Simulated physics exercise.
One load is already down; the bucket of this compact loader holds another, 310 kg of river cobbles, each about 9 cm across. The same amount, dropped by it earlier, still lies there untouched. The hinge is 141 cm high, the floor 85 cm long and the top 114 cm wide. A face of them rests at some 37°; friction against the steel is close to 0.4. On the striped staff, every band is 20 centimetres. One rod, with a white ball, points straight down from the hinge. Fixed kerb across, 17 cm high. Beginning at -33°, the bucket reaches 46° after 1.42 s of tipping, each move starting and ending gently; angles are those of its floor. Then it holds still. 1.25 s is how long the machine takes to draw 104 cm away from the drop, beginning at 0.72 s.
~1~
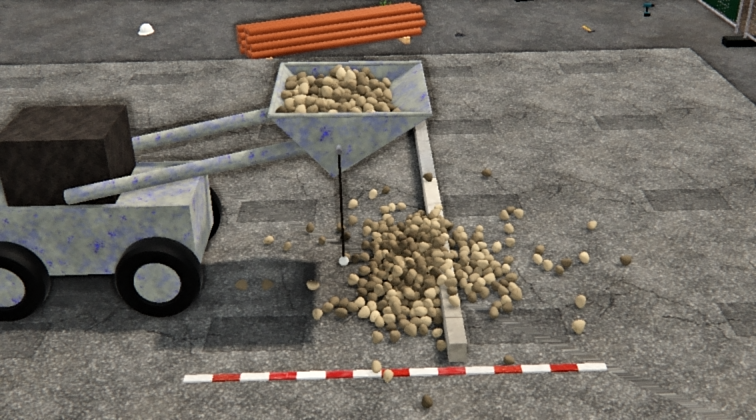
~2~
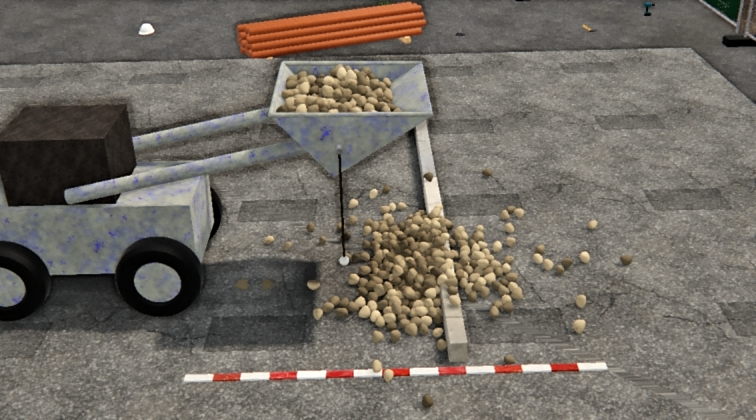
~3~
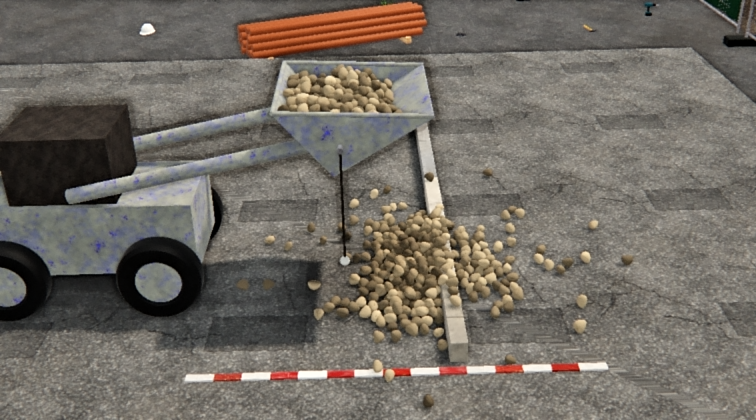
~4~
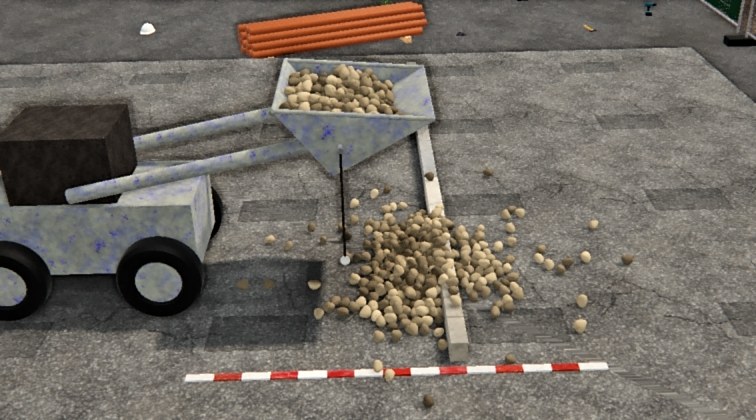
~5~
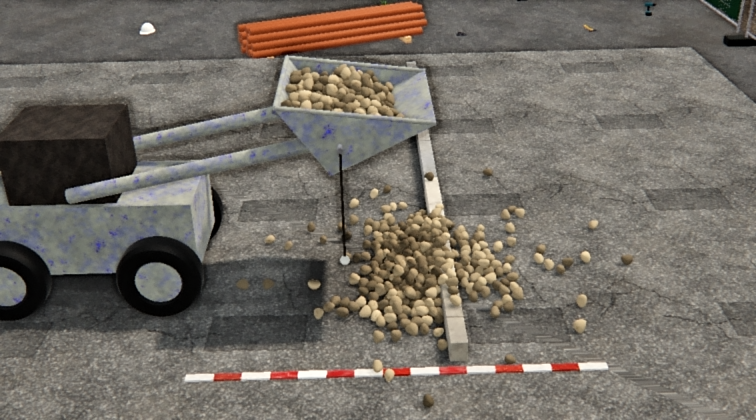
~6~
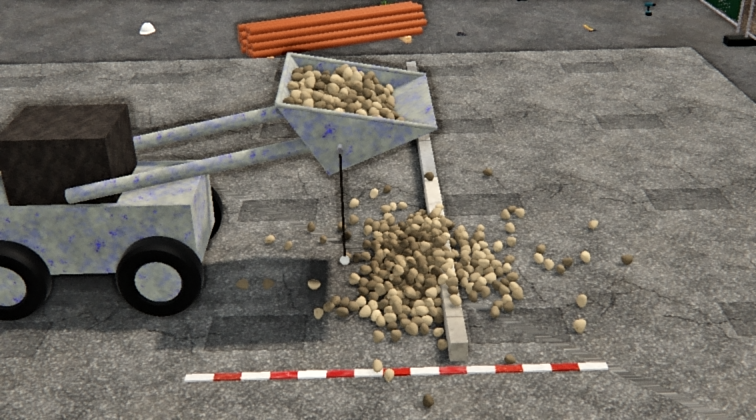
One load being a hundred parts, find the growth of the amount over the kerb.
A growth of about 3 parts in a hundred.
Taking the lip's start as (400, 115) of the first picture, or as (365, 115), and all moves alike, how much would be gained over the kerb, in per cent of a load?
First place about 0 %, second about 0 %.
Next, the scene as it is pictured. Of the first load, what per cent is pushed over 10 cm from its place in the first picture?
Roughly 5 % of them.
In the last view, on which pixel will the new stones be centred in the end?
I'd put their centre close to (366, 261).
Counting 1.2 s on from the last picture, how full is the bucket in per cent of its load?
Roughly 0 per cent remains inside.
Then, 0.7 s after the last picture the floor is at 33°; in per cent of one load, 87 in the bucket, 93 on this side of the kerb, 20 over the kerb; the foremost stones are at (581, 269).
Then, 1.2 s after the last picture the floor is at 46°; in per cent of one load, 2 in the bucket, 176 on this side of the kerb, 21 over the kerb; the foremost stones are at (581, 269).
Then, 2.1 s after the last picture the floor is at 46°; in per cent of one load, 0 in the bucket, 177 on this side of the kerb, 23 over the kerb; the foremost stones are at (581, 269).
Then, 4.7 s after the last picture the floor is at 46°; in per cent of one load, 0 in the bucket, 177 on this side of the kerb, 23 over the kerb; the foremost stones are at (581, 269). Net gain over the kerb, 3.
